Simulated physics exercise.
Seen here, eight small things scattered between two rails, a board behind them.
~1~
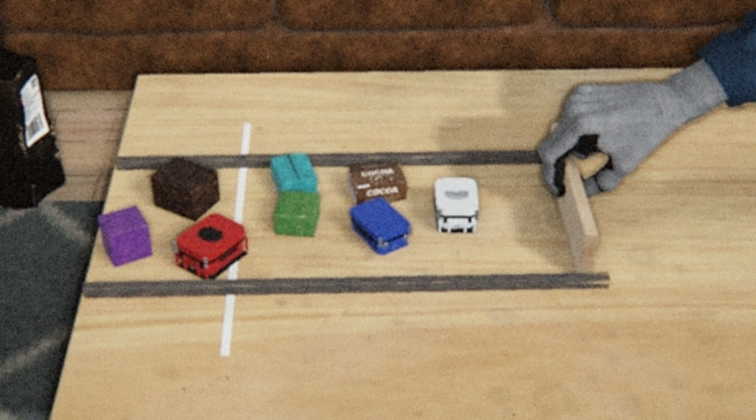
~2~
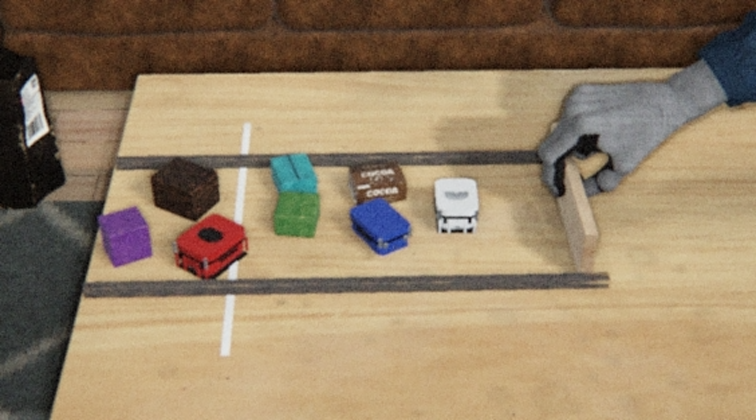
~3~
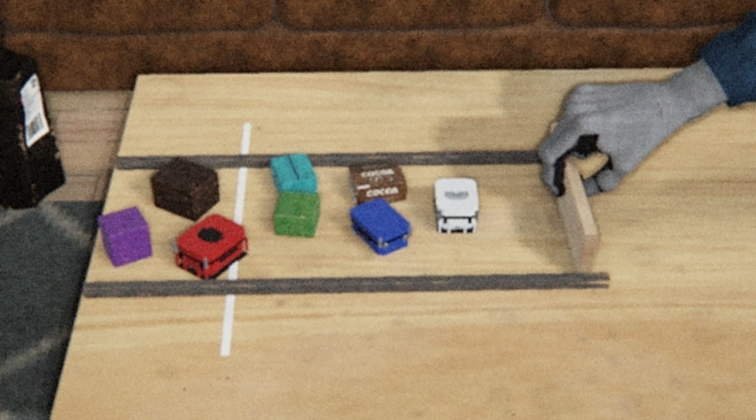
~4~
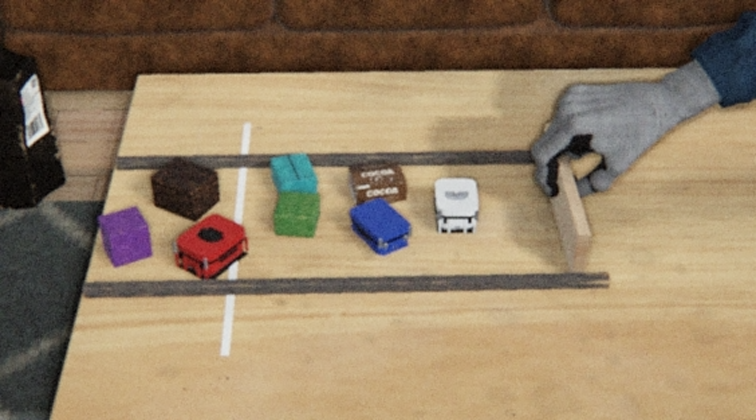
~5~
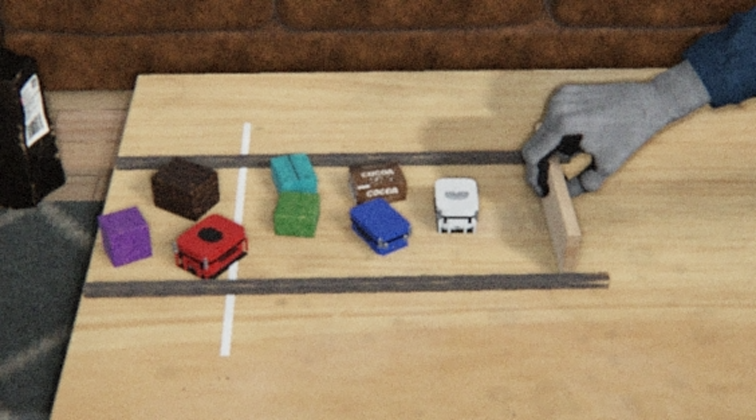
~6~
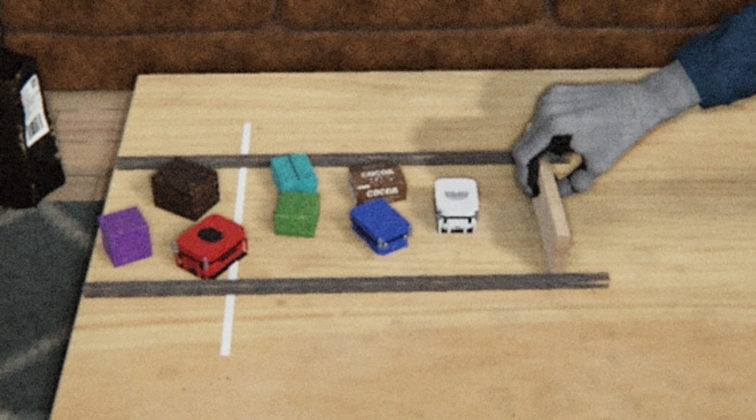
A gloved hand slides a wooden board slightly left between two rails toward eight still objects.
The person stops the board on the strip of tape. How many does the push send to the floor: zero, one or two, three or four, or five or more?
The number that fall off is zero.
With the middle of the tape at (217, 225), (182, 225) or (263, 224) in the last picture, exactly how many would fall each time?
Down on the floor: 0, 2 and 0.
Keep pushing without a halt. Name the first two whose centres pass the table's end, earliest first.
The order is the purple block, the black block.
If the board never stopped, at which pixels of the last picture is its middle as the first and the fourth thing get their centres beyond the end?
At (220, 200) for the first, at (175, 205) for the fourth.
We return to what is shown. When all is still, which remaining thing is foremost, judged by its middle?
The purple block.
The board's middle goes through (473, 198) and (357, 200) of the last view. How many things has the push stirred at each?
By then 1, and 5.
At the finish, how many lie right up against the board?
The number is 3.
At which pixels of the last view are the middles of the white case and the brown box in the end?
First (218, 211), then (215, 180).
Soon after, none off yet; purple block at rest near (126, 236); black block at rest near (186, 189); red case at rest near (212, 248).
In the end, the number that fall off is zero.
